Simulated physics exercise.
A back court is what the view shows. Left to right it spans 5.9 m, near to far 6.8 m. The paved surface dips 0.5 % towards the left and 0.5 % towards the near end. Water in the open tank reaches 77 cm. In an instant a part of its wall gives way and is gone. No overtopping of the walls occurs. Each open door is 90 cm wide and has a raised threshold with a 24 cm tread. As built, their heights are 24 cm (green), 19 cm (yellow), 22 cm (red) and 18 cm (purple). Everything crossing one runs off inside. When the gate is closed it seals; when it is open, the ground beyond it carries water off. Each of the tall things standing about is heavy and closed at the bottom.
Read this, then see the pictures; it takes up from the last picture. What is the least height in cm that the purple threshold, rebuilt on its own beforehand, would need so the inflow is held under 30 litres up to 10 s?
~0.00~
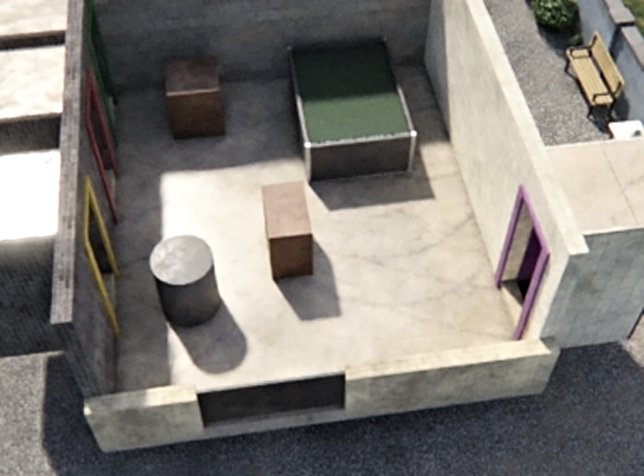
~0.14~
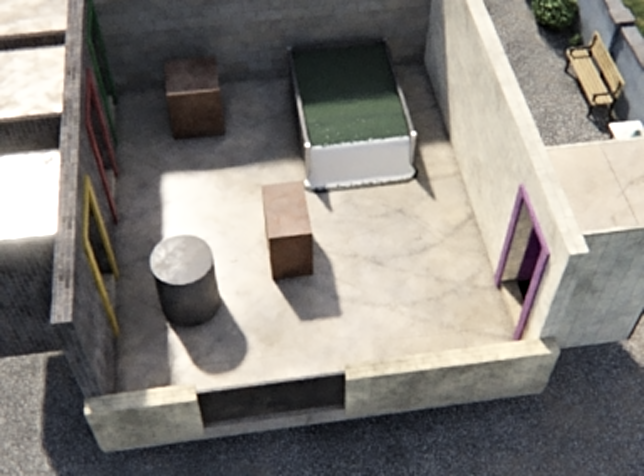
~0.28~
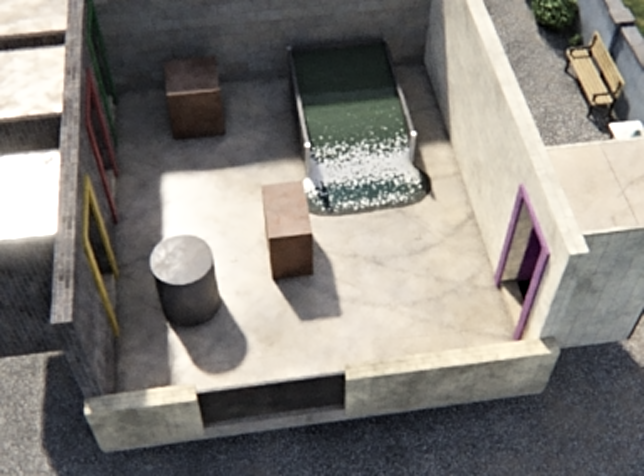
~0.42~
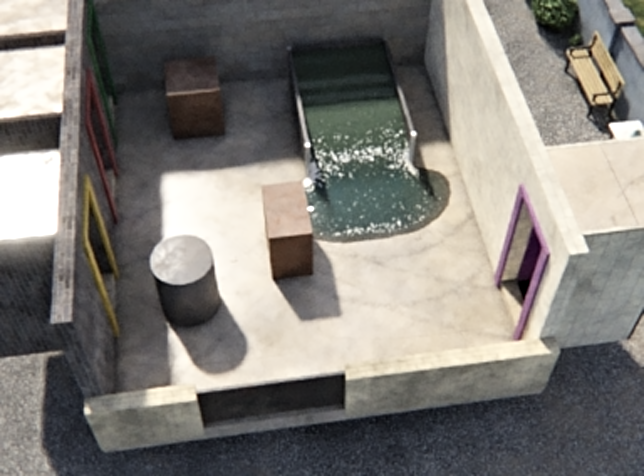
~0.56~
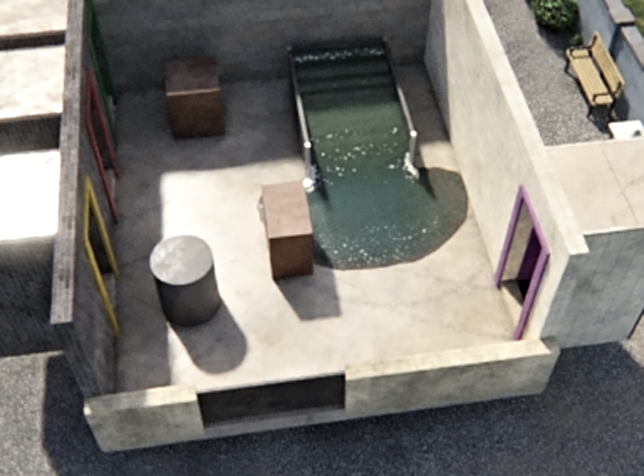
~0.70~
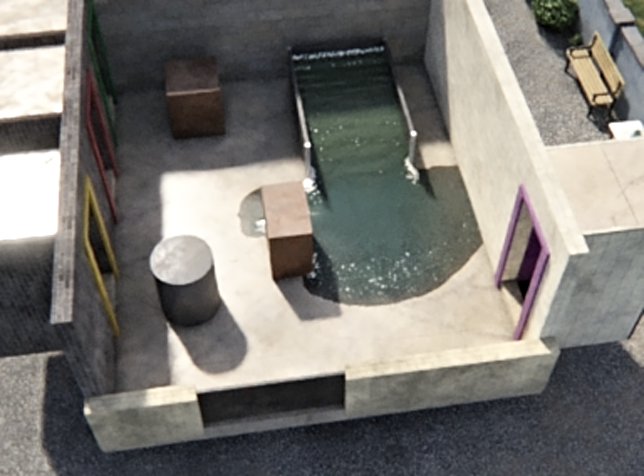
Around 24 cm would be enough.
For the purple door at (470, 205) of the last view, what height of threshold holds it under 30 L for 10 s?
Minimum: Close to 9.5 cm.
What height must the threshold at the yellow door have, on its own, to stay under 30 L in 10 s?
I'd raise yellow to close to 10.0 cm.
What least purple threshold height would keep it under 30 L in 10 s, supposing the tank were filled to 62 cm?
The step would need to be some 18 cm high.
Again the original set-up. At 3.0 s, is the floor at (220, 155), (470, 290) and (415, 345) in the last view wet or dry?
So the three spots come out spared, swamped, swamped, in that order.
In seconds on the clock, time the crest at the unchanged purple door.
Crest at t of about 3.2 s.
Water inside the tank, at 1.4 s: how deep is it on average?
It averages near 41 cm.
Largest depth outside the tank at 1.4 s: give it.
Close to 38 centimetres.
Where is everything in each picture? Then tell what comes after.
The first frame shows still water, 77 cm deep, in the open tank at (348, 93); the purple door at (519, 273) is dry.
In the second frame, the gap is at (359, 165), the front 0.2 m out at (316, 190); the back of the open tank holds 77 cm.
In the third frame, water pours out at (359, 165) and has run 0.8 m, to (335, 213); about 12 cm deep outside, 77 cm at the back.
In the fourth frame, the gap is at (359, 167), the front 1.3 m out at (337, 239); the back of the open tank holds 76 cm.
In the fifth frame, the front is at (369, 265), 1.9 m from the gap at (359, 167); 4.9 m2 of floor is wet, 71 cm left at the back.
In the sixth frame, the gap is at (359, 167), the front 2.6 m out at (365, 301); the back of the open tank holds 64 cm; 1.1 m in a straight line remain to the purple door at (519, 273).
After 1.4 s water covers 40 % of the floor, deepest (38 cm) near (359, 391); 10 cm at the purple door, 0 litres in over its 18 cm threshold.
After 3.0 s water covers 60 % of the floor, deepest (40 cm) near (518, 370); 29 cm at the purple door, 15 litres in over its 18 cm threshold.
After 10.0 s water covers 100 % of the floor, deepest (16 cm) near (213, 87); 6 cm at the purple door, 72 litres in over its 18 cm threshold.
At the purple door as built, the water arrived by 1.1 s and peaked near 32 cm at 3.2 s.
Run again over the same 10 s with other heights there, 57 litres in over 20 cm, 21 litres over 26.5 cm. The limit of 30 litres is kept from about 24 cm up.
